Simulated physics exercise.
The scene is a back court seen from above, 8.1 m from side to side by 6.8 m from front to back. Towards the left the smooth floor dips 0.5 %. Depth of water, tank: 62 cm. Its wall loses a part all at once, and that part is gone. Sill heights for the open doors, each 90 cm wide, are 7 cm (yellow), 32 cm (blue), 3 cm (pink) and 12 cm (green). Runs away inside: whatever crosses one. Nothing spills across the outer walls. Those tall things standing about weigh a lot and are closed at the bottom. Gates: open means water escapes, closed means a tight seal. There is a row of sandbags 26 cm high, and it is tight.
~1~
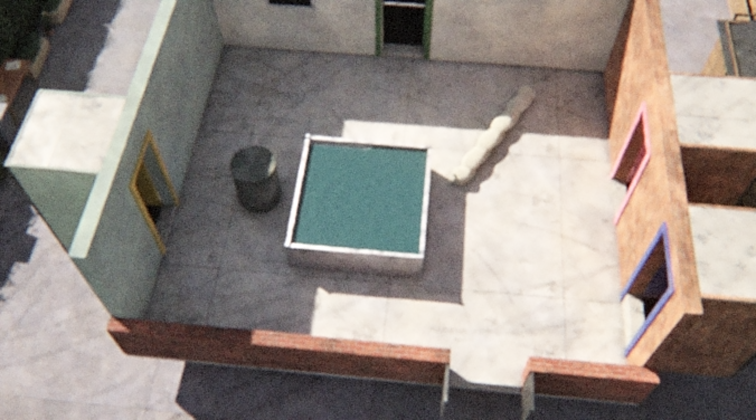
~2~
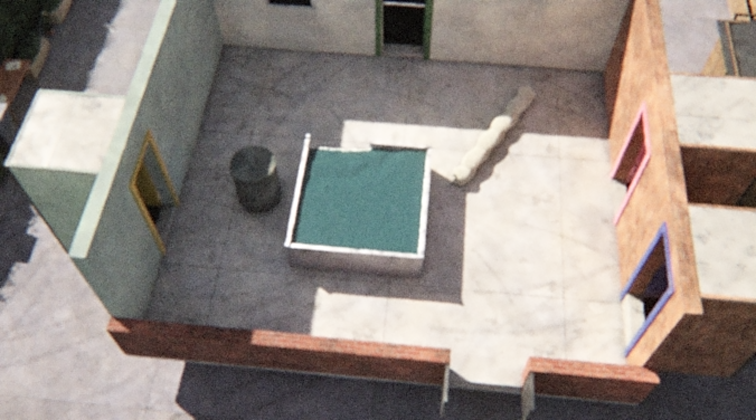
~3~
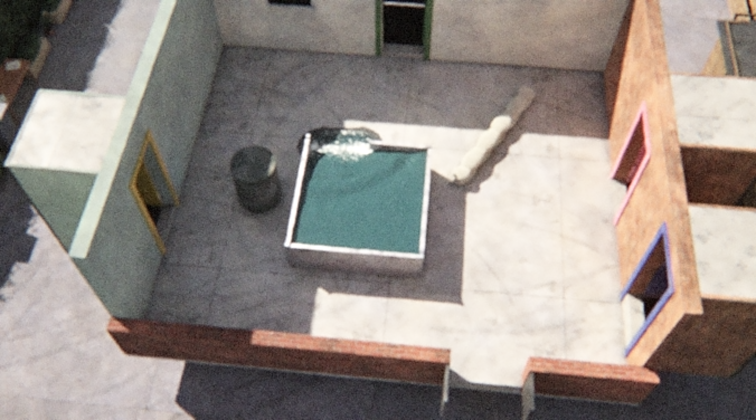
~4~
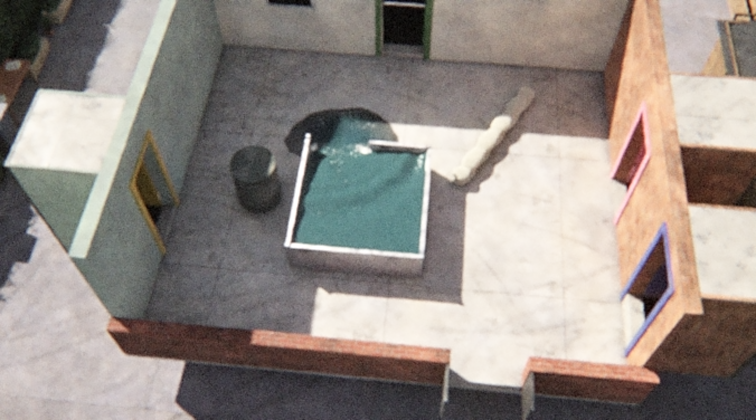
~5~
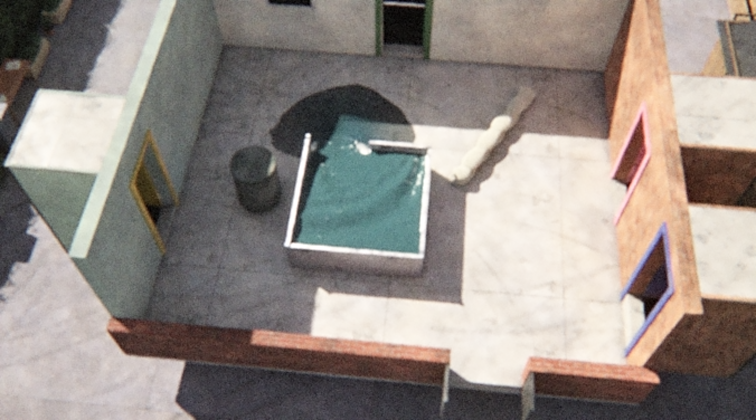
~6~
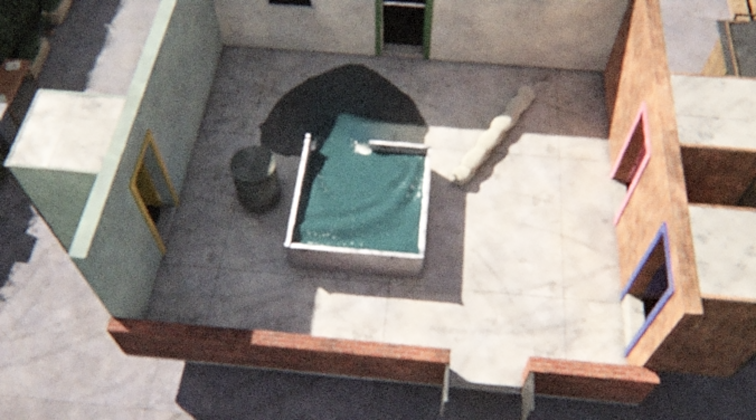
Water pours through a gap in the tank's far side and spreads across the court floor.
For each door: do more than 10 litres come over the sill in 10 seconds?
My prediction: Yellow door: Limit not crossed. Blue door: Limit not crossed. Pink door: Limit not crossed. Green door: Limit crossed.
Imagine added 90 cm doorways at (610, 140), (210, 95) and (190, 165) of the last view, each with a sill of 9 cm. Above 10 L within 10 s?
Check each in turn: The first fails, the second succeeds, the third fails.
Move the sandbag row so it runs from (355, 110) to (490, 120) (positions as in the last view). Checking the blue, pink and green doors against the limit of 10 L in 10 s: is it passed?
Then the blue door is short of it, the pink door over the mark, the green door short of it.
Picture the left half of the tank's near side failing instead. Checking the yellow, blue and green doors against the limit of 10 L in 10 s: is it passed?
Result: Yellow limit passed, blue limit not passed, green limit not passed.
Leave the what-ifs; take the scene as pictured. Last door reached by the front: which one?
Blue.
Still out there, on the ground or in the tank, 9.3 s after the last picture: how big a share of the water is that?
Near 96 in a hundred is still there.
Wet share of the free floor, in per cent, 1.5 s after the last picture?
Around 25 per cent.
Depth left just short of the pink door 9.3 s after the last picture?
The depth there is near 2.5 cm.
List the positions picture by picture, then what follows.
The tank at (362, 196) is whole and still, 62 cm deep, in the first picture.
The front is at a hidden place, 0.6 m from the gap on the tank's far side; 0.3 m2 of floor is under water; 62 cm left at the back of the tank, in the second picture.
Water pours out on the tank's far side and has run 0.9 m, to (373, 134); typically 10 cm deep outside, 62 cm at the tank's back, in the third picture.
Water pours out on the tank's far side and has run 1.3 m, to (361, 112); typically 8 cm deep outside, 62 cm at the tank's back, in the fourth picture.
Water pours out on the tank's far side and has run 1.9 m, to (361, 89); typically 6 cm deep outside, 62 cm at the tank's back, in the fifth picture.
Water pours out on the tank's far side and has run 2.5 m, to (344, 68); typically 4 cm deep outside, 60 cm at the tank's back, in the sixth picture.
Then, 0.7 s after the last picture water covers 20 % of the floor and is deepest (38 cm) near (332, 158); yellow door not reached, blue door not reached, pink door not reached, green door 20 cm at the sill, 3 L in.
Then, 1.5 s after the last picture water covers 25 % of the floor and is deepest (47 cm) near (232, 48); yellow door not reached, blue door not reached, pink door not reached, green door 25 cm at the sill, 31 L in.
Then, 2.8 s after the last picture water covers 30 % of the floor and is deepest (29 cm) near (230, 54); yellow door not reached, blue door not reached, pink door not reached, green door 19 cm at the sill, 85 L in.
Then, 5.3 s after the last picture water covers 60 % of the floor and is deepest (20 cm) near (143, 326); yellow door 4 cm at the sill, 0 L in, blue door not reached, pink door 2 cm at the sill, 0 L in, green door 13 cm at the sill, 107 L in.
Then, 9.3 s after the last picture water covers 95 % of the floor and is deepest (13 cm) near (140, 336); yellow door 7 cm at the sill, 0 L in, blue door 2 cm at the sill, 0 L in, pink door 2 cm at the sill, 0 L in, green door 8 cm at the sill, 109 L in.
